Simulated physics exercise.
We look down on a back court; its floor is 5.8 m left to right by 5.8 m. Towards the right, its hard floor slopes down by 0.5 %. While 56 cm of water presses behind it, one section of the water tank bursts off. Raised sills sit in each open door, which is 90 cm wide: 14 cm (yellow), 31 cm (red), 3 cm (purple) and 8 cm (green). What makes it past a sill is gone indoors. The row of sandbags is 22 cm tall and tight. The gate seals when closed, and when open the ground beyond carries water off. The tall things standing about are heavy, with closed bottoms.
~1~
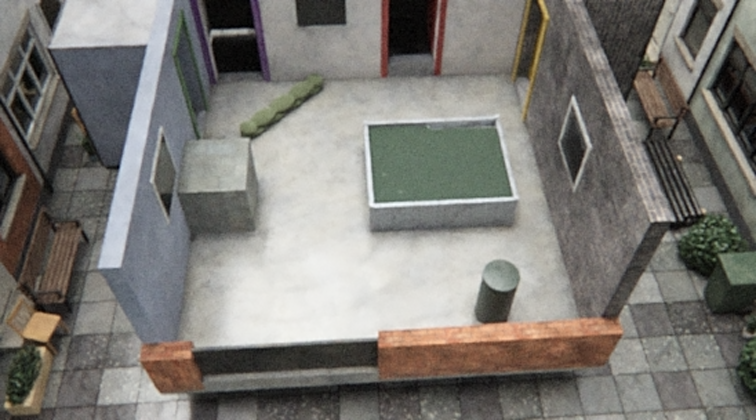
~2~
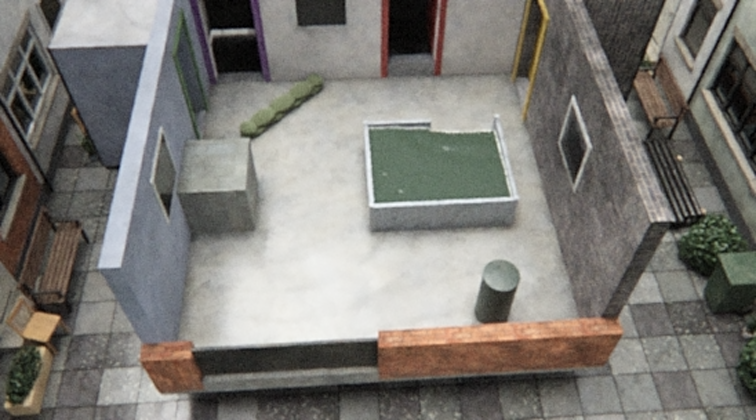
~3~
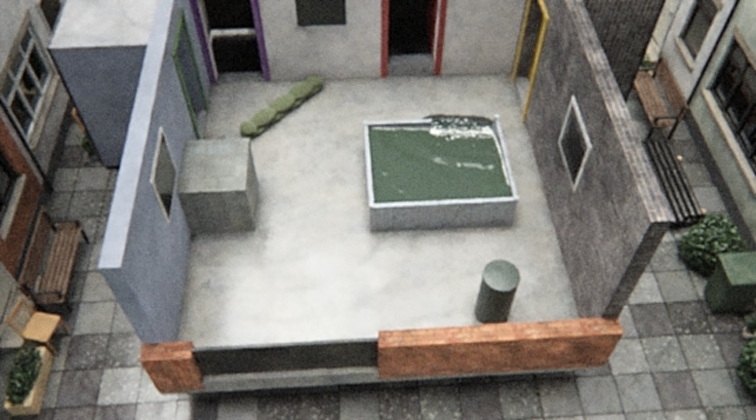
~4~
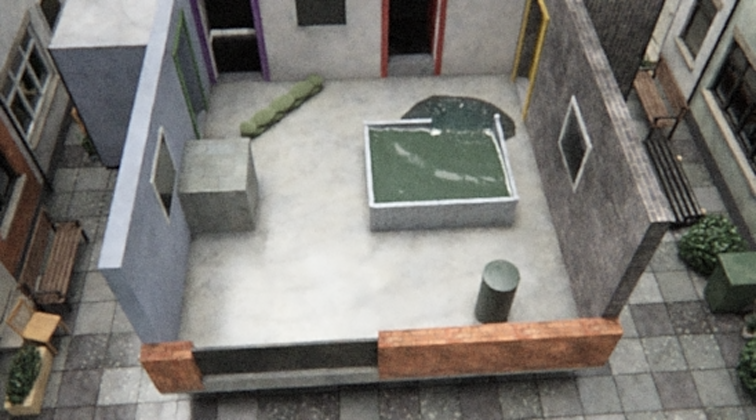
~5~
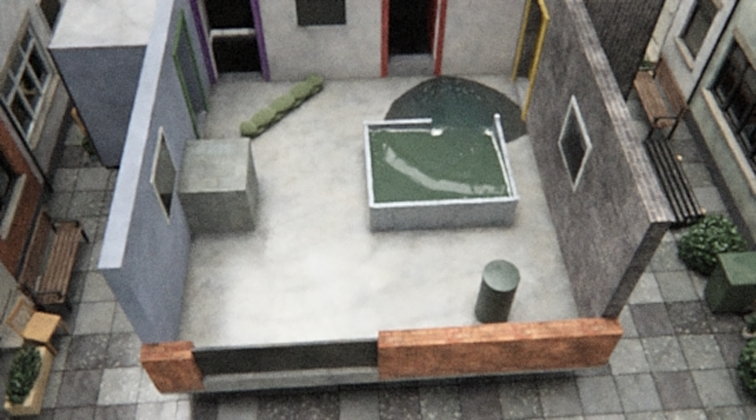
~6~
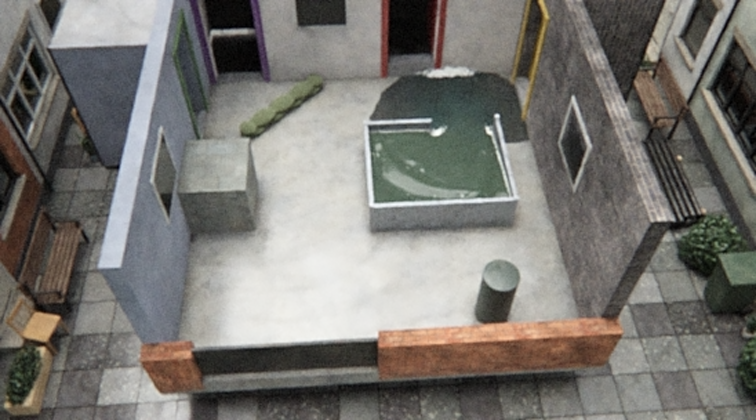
Walled back court seen from above, a section of a water tank's far side bursting off and dark water spreading behind it.
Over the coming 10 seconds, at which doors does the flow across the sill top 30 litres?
In order: The yellow door will let too much through. The red door will not let too much through. The purple door will let too much through. The green door will not let too much through.
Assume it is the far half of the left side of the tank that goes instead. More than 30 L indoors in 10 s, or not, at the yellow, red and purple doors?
Here's how it goes: Yellow falls short, red falls short, purple exceeds it.
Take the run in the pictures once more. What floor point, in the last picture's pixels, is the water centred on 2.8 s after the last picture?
(421, 138).
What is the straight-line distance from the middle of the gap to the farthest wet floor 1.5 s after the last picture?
It's close to 4.0 metres.
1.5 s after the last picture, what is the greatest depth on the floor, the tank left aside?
Max depth: About 33 centimetres.
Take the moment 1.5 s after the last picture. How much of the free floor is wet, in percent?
20 %.
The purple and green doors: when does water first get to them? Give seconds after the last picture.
Arrival: Purple 1.6 s, green 3.2 s.
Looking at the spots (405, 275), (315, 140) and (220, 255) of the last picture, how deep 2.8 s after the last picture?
Taking the spots in order: 0 cm, 6 cm, 0 cm.
Then, 0.7 s after the last picture water covers 15 % of the floor and is deepest (47 cm) near (504, 73); yellow door 28 cm at the sill, 0 L in, red door 24 cm at the sill, 0 L in, purple door not reached, green door not reached.
Then, 1.5 s after the last picture water covers 20 % of the floor and is deepest (33 cm) near (494, 73); yellow door 31 cm at the sill, 53 L in, red door 26 cm at the sill, 0 L in, purple door not reached, green door not reached.
Then, 2.8 s after the last picture water covers 40 % of the floor and is deepest (25 cm) near (504, 73); yellow door 23 cm at the sill, 121 L in, red door 19 cm at the sill, 0 L in, purple door 2 cm at the sill, 0 L in, green door not reached.
Then, 5.3 s after the last picture water covers 75 % of the floor and is deepest (16 cm) near (507, 86); yellow door 15 cm at the sill, 160 L in, red door 12 cm at the sill, 0 L in, purple door 8 cm at the sill, 1 L in, green door 5 cm at the sill, 0 L in.
Then, 9.3 s after the last picture water covers 95 % of the floor and is deepest (11 cm) near (410, 238); yellow door 9 cm at the sill, 162 L in, red door 7 cm at the sill, 0 L in, purple door 8 cm at the sill, 75 L in, green door 7 cm at the sill, 0 L in.
